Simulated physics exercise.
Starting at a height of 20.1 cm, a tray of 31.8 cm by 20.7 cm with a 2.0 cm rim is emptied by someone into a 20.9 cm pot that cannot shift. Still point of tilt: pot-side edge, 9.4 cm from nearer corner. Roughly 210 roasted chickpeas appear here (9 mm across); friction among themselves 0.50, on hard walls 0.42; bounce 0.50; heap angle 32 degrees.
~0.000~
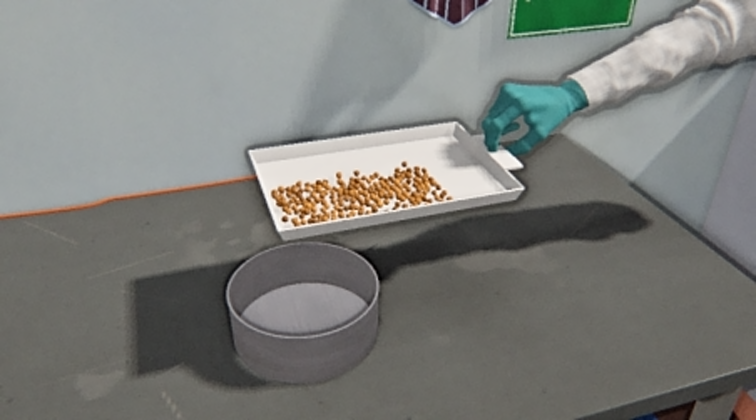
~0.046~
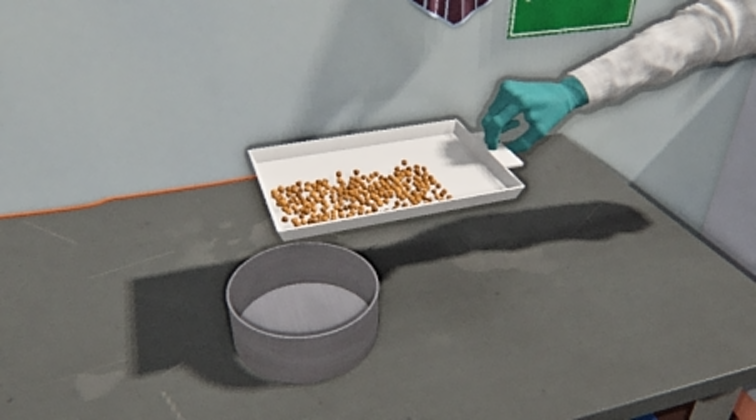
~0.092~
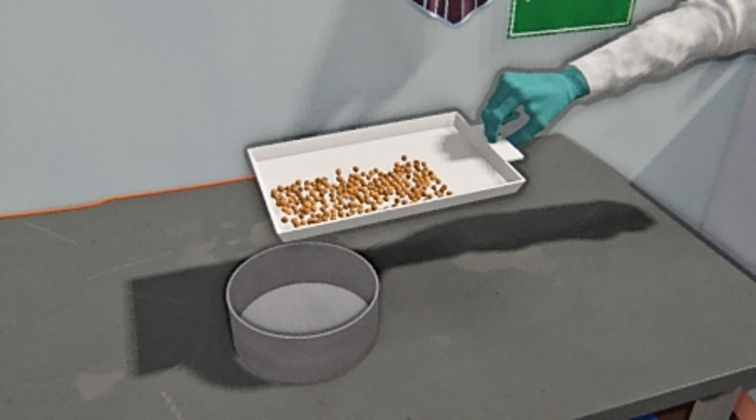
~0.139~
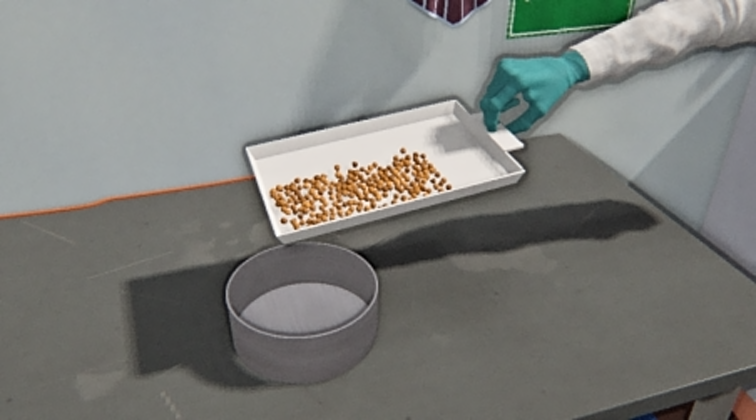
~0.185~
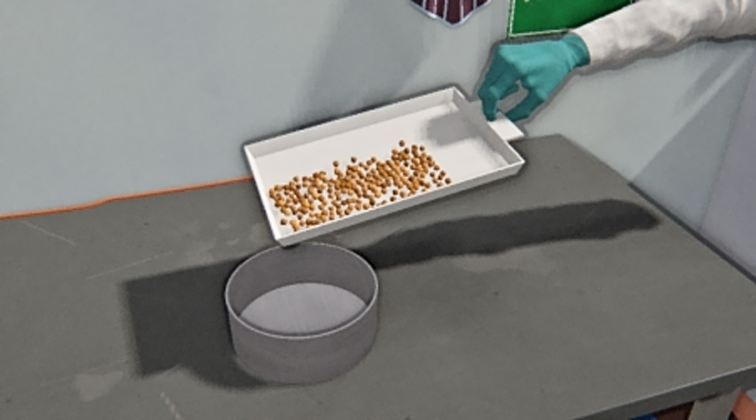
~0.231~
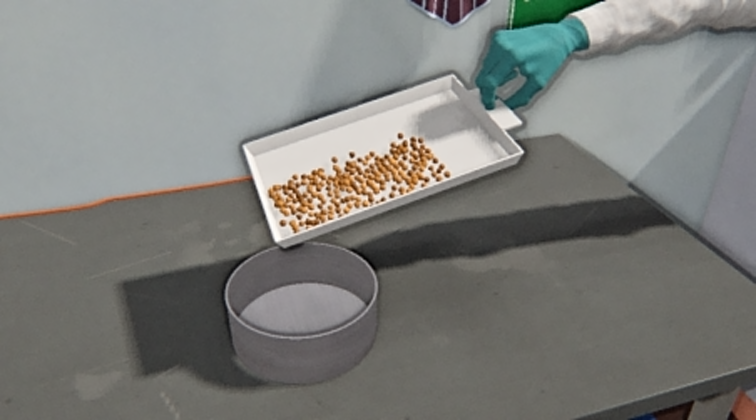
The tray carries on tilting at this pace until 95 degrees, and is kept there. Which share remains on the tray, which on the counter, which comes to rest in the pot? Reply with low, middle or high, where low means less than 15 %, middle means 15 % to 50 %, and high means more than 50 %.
My answer: Left on the tray - low; counter - low; pot - high.
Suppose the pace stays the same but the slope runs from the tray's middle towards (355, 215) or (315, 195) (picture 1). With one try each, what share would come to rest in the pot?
I'd put it at roughly 90 per cent for the first tilt and roughly 50 per cent for the second.
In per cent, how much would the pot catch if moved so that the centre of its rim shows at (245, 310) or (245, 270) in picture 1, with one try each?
In order, about 100 and about 30 per cent.
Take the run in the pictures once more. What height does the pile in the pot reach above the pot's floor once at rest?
It reaches roughly 2.5 cm.
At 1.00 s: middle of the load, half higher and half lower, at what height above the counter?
Some 22 cm.
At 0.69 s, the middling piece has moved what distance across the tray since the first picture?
About 4 cm.
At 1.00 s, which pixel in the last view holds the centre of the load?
At that moment the load's centre is around (300, 207).
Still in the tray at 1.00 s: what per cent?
About 100 per cent.
After 0.69 s, tilt 53 degrees; the tray holds 100 %, the pot 0 %.
After 1.00 s, tilt 79 degrees; the tray holds 100 %, the pot 0 %.
After 1.40 s, tilt 95 degrees; the tray holds 0 %, the pot 90 %.
In the end, at 2.1 s, tray 0 %, counter 5 %, pot 95 %.
